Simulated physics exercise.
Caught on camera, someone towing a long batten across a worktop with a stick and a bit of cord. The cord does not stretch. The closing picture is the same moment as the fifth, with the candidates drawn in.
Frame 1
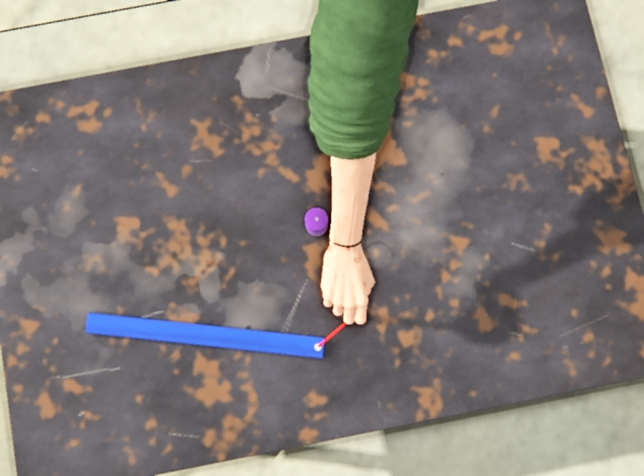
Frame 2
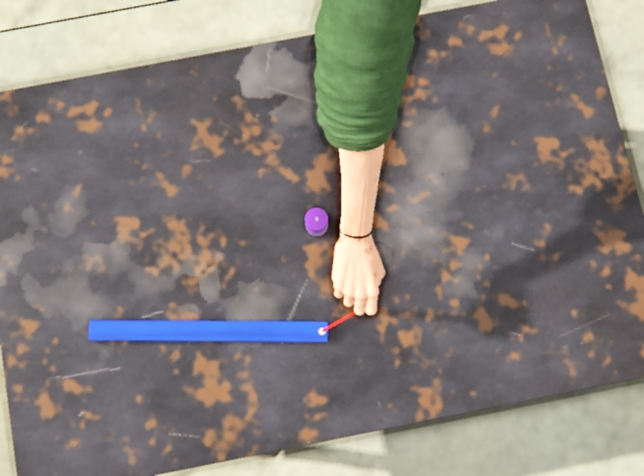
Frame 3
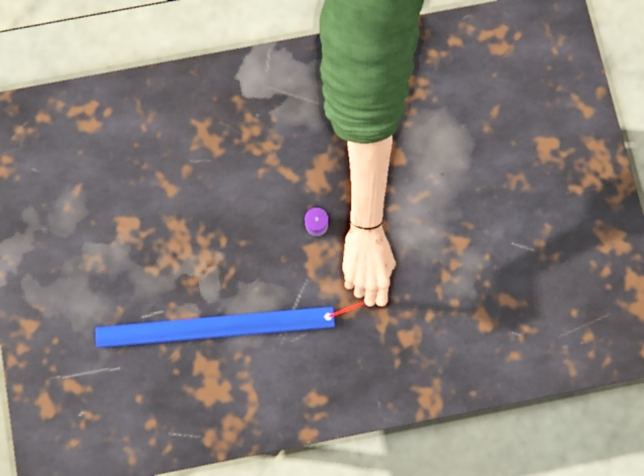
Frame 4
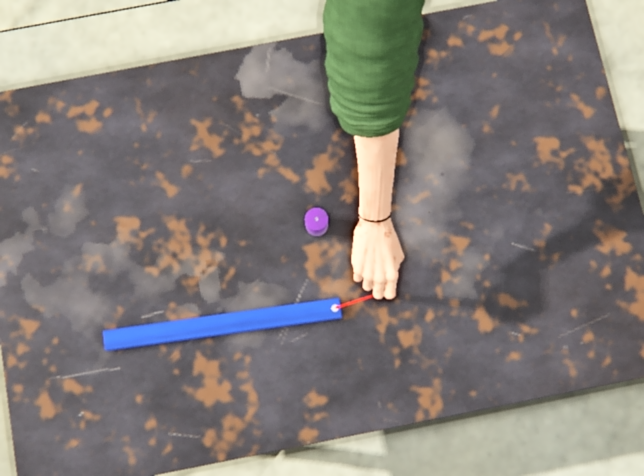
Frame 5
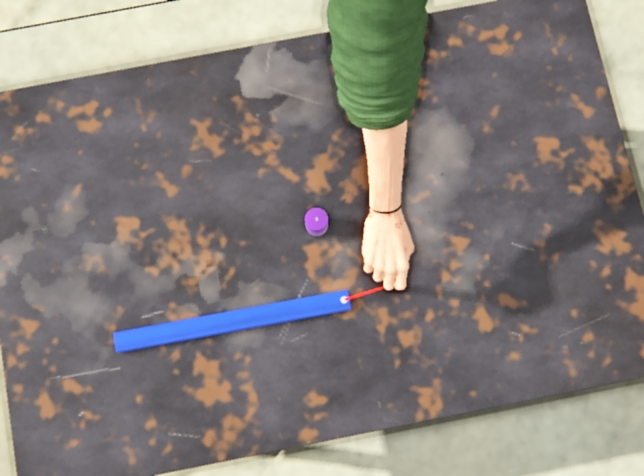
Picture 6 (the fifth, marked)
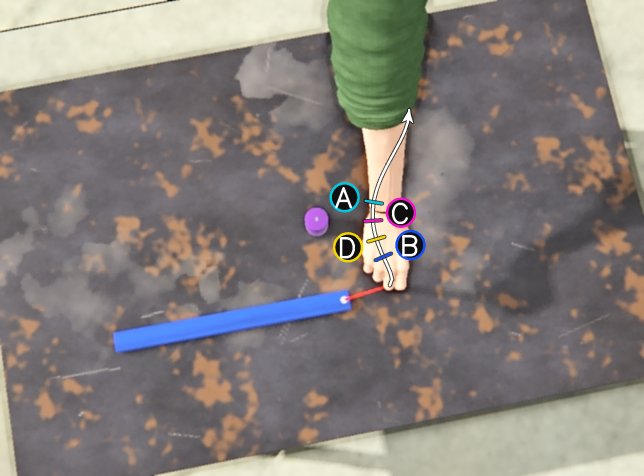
On a dark, rust-blotched worktop, a green-sleeved arm moves right and slightly up, drawing a long blue batten by a short red cord at its right end; the batten shifts rightward and tilts, while a purple candle stays still.
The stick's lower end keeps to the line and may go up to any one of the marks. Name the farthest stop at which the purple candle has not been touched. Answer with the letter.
As far as tick A.
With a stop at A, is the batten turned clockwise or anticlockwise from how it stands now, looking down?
For that mark, anticlockwise.
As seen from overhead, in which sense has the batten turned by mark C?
For that mark, anticlockwise.
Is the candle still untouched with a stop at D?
For that mark, yes.
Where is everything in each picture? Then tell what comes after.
In the first frame, purple candle (317, 222); blue batten (205, 335).
In the second frame, blue batten (209, 331); purple candle (317, 222).
In the third frame, blue batten (215, 327); purple candle (317, 222).
In the fourth frame, blue batten (223, 324); purple candle (317, 222).
In the fifth frame, blue batten (233, 321); purple candle (317, 222).
On the marked copy, A at (374, 202); B at (383, 257); C at (373, 221); D at (377, 239); the route from (390, 286) via (376, 191) to (409, 110).
With A. Early on, foot of the stick (383, 257), middle of the batten (240, 317).
Further on, foot of the stick (374, 228), middle of the batten (243, 309).
At the end, foot of the stick (373, 203), middle of the batten (249, 298); nothing has been touched.
As for the rest, B is safe but short; C is safe but short; D is safe but short.
